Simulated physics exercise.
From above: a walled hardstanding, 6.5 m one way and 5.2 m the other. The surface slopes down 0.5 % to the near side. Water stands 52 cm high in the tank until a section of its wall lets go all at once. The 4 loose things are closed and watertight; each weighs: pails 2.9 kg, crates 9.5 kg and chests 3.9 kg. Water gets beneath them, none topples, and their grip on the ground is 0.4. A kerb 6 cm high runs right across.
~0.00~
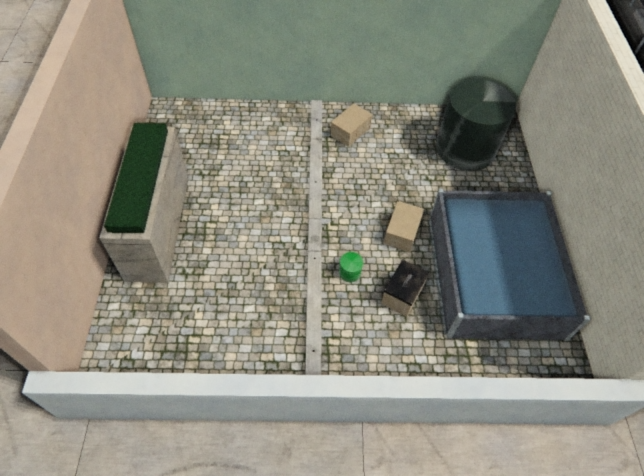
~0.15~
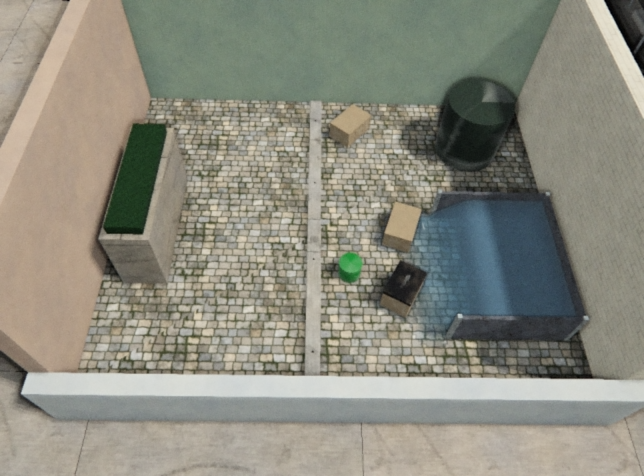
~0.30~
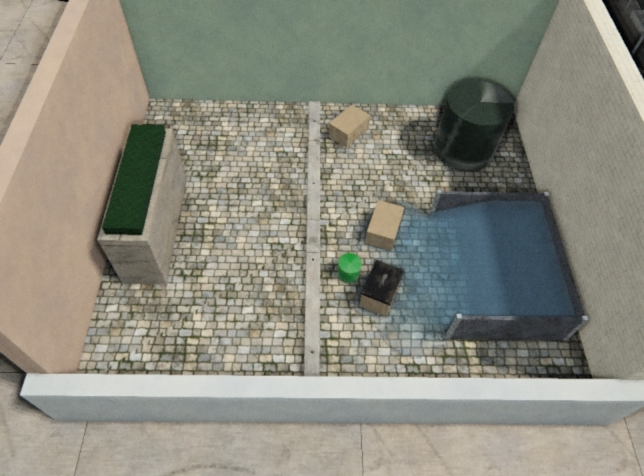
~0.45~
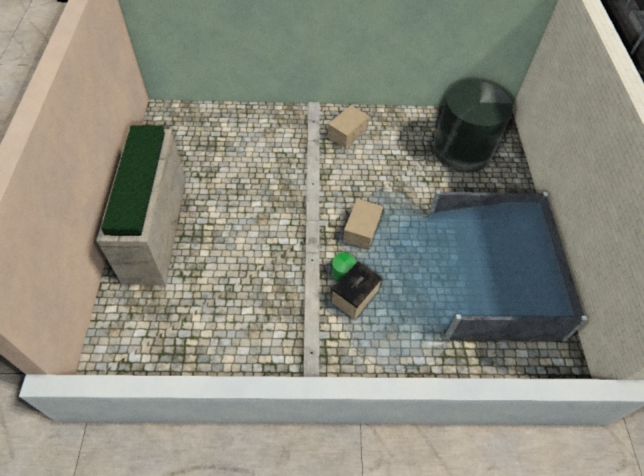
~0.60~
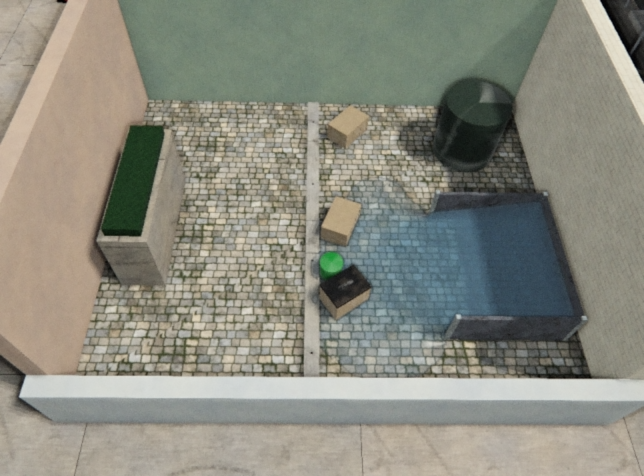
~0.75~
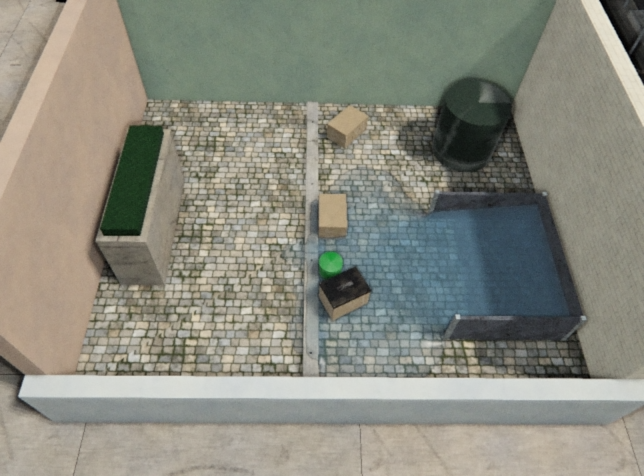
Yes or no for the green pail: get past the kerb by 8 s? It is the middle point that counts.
Green pail crosses.
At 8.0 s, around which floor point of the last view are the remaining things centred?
Around (246, 212).
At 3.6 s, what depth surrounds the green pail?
About 15 cm.
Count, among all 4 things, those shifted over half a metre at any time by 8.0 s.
That makes 4.
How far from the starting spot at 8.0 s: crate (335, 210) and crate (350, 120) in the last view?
In that order: 300 cm, 100 cm.
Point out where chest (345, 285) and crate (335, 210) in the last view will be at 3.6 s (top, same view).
Near (100, 350) and (240, 125).
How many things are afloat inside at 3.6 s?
At that moment 2.
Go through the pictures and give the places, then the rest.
The green pail at (352, 262) rests on the ground; water covers 2.8 m2; 0 of 4 have shifted, in the first frame.
The green pail at (351, 262), on the bottom; 3.6 m2 under water; 0 of 4 have shifted, in the second frame.
The green pail at (350, 263), on the bottom; water covers 4.6 m2; 2 of 4 have shifted, in the third frame.
The green pail at (344, 262), on the bottom, 7 cm from its start; water covers 5.9 m2; 3 of 4 have shifted, in the fourth frame.
The green pail at (332, 262), on the bottom, 24 cm from its start; water covers 7.2 m2; 3 of 4 have shifted, in the fifth frame.
The green pail at (331, 262), afloat, 24 cm from its start; water covers 8.6 m2; 3 of 4 have shifted, in the sixth frame.
After 1.6 s the green pail is near (270, 267), 1.1 m from its start, afloat; 2 of 4 are over the mark; 1 afloat.
After 3.6 s the green pail is near (105, 279), 3.2 m from its start, afloat; 3 of 4 are over the mark; 2 afloat.
After 5.6 s the green pail is near (101, 278), 3.3 m from its start, afloat; 3 of 4 are over the mark; 3 afloat.
After 8.0 s the green pail is near (102, 279), 3.3 m from its start, aground; 3 of 4 are over the mark; 3 afloat.
